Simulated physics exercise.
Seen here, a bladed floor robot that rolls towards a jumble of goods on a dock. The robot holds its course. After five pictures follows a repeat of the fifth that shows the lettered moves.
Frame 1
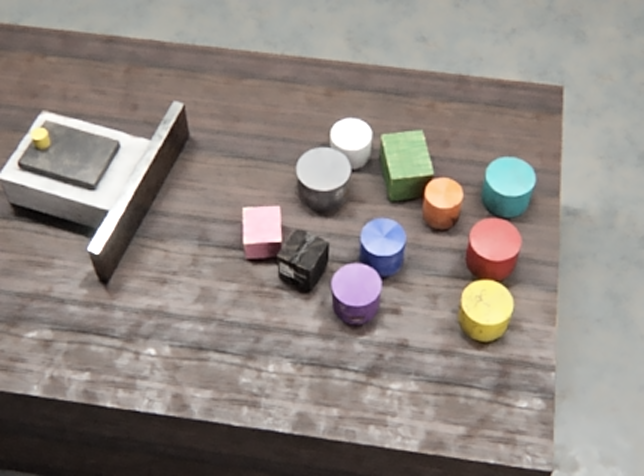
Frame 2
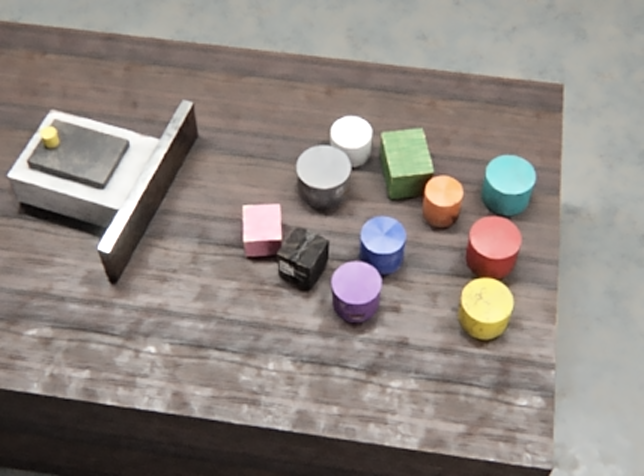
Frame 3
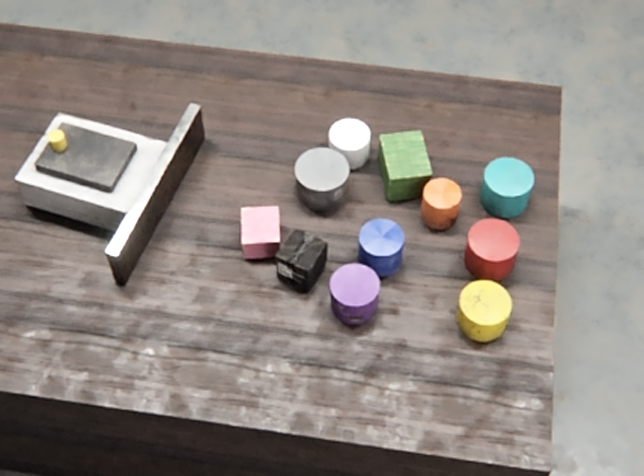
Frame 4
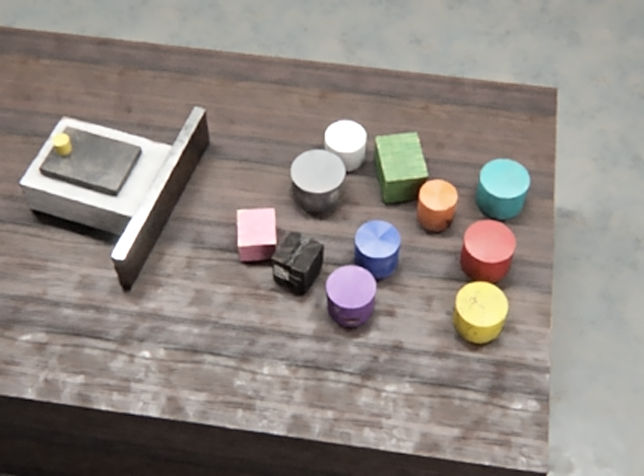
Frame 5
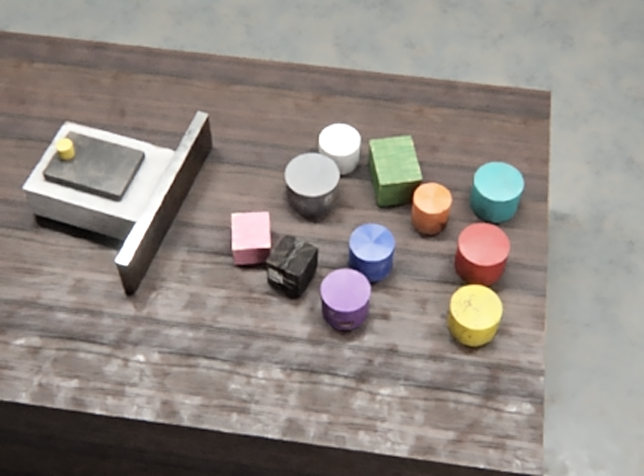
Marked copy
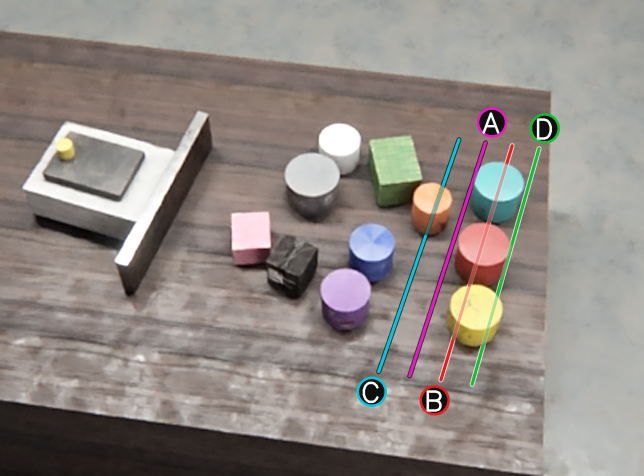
A bladed robot rolls slowly a short way right towards a jumble of colourful goods.
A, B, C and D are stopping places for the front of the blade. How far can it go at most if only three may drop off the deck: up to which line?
It should halt at B.
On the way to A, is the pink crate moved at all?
Yes.
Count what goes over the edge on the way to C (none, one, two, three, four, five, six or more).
In all, none.
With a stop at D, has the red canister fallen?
Yes.
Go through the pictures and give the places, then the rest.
In the first picture, robot (75, 155); orange canister (442, 204); grey pail (324, 180).
In the second picture, robot (85, 154); yellow canister (485, 309).
In the third picture, robot (92, 157); blue canister (381, 248).
In the fourth picture, robot (97, 161); green crate (400, 168).
In the fifth picture, robot (100, 166); pink crate (252, 238); white canister (339, 149); turquoise canister (496, 193).
On the marked copy, A at (451, 250); B at (480, 253); C at (422, 246); D at (508, 257).
Following B. Soon after the start, robot (209, 179); black parcel (319, 271); grey pail (324, 188).
Later, robot (321, 192); turquoise canister (525, 193); red canister (486, 255).
In the end, robot (411, 203); red canister over the edge; turquoise canister over the edge; two fallen.
As for the rest, A is within the limit but short; C is within the limit but short; D drops five.
